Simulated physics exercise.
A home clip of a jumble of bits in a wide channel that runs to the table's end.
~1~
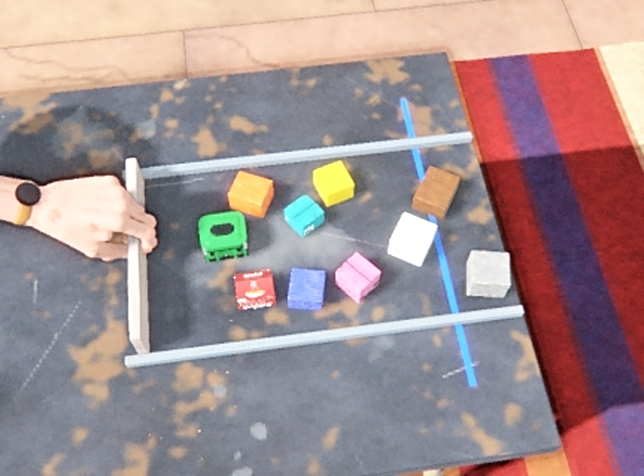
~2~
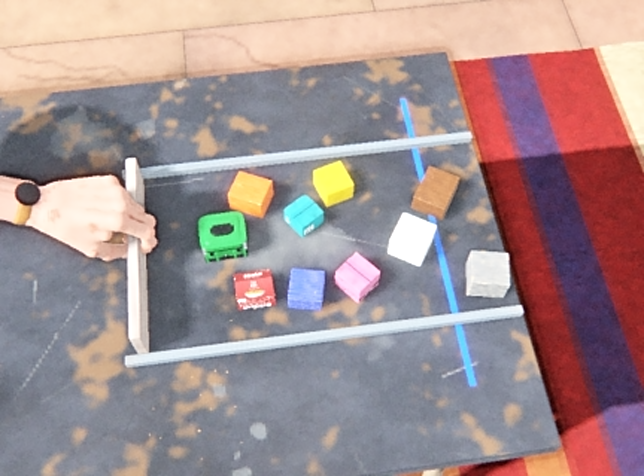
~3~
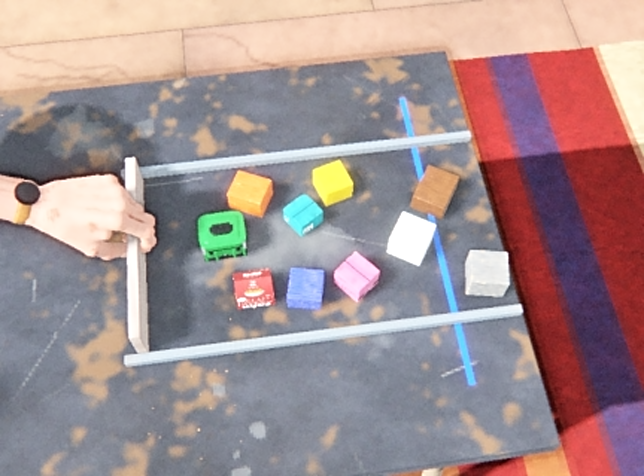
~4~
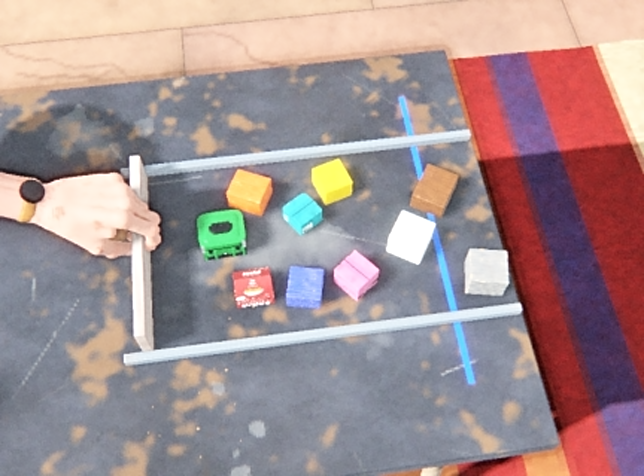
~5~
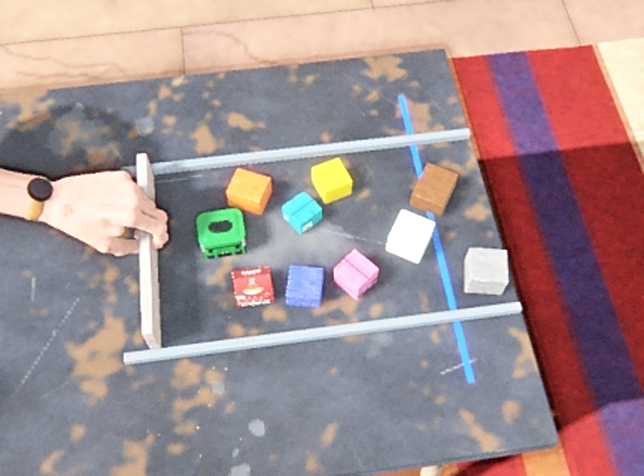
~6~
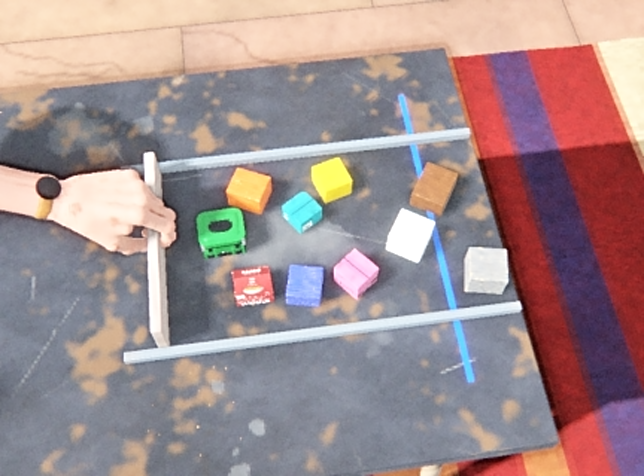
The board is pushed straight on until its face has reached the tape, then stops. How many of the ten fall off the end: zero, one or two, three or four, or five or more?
Here the number that fall off is three or four.
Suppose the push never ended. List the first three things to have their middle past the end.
Earliest first: The grey block, then the pink box, then the brown block.
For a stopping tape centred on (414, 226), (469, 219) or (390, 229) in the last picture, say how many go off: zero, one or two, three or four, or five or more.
The falls would be 1 or 2; 5 or more; 1 or 2.
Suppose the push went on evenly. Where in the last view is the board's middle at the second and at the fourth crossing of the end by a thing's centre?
At (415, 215) for the second, at (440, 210) for the fourth.
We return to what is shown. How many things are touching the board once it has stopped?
It touches 3.
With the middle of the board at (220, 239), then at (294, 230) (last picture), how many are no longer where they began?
By then 1, and 7.
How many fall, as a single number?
It comes to 3.
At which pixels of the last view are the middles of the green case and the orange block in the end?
First (453, 207), then (437, 161).
Soon after, none off yet; grey block at rest near (486, 271); brown block at rest near (434, 189); white block at rest near (410, 236).
After that, none off yet; grey block tilting a little near (525, 266); brown block displaced about its own width near (460, 195); white block displaced about its own width near (456, 230).
In the end, the number that fall off is three or four; gone, pink box, brown block and grey block.
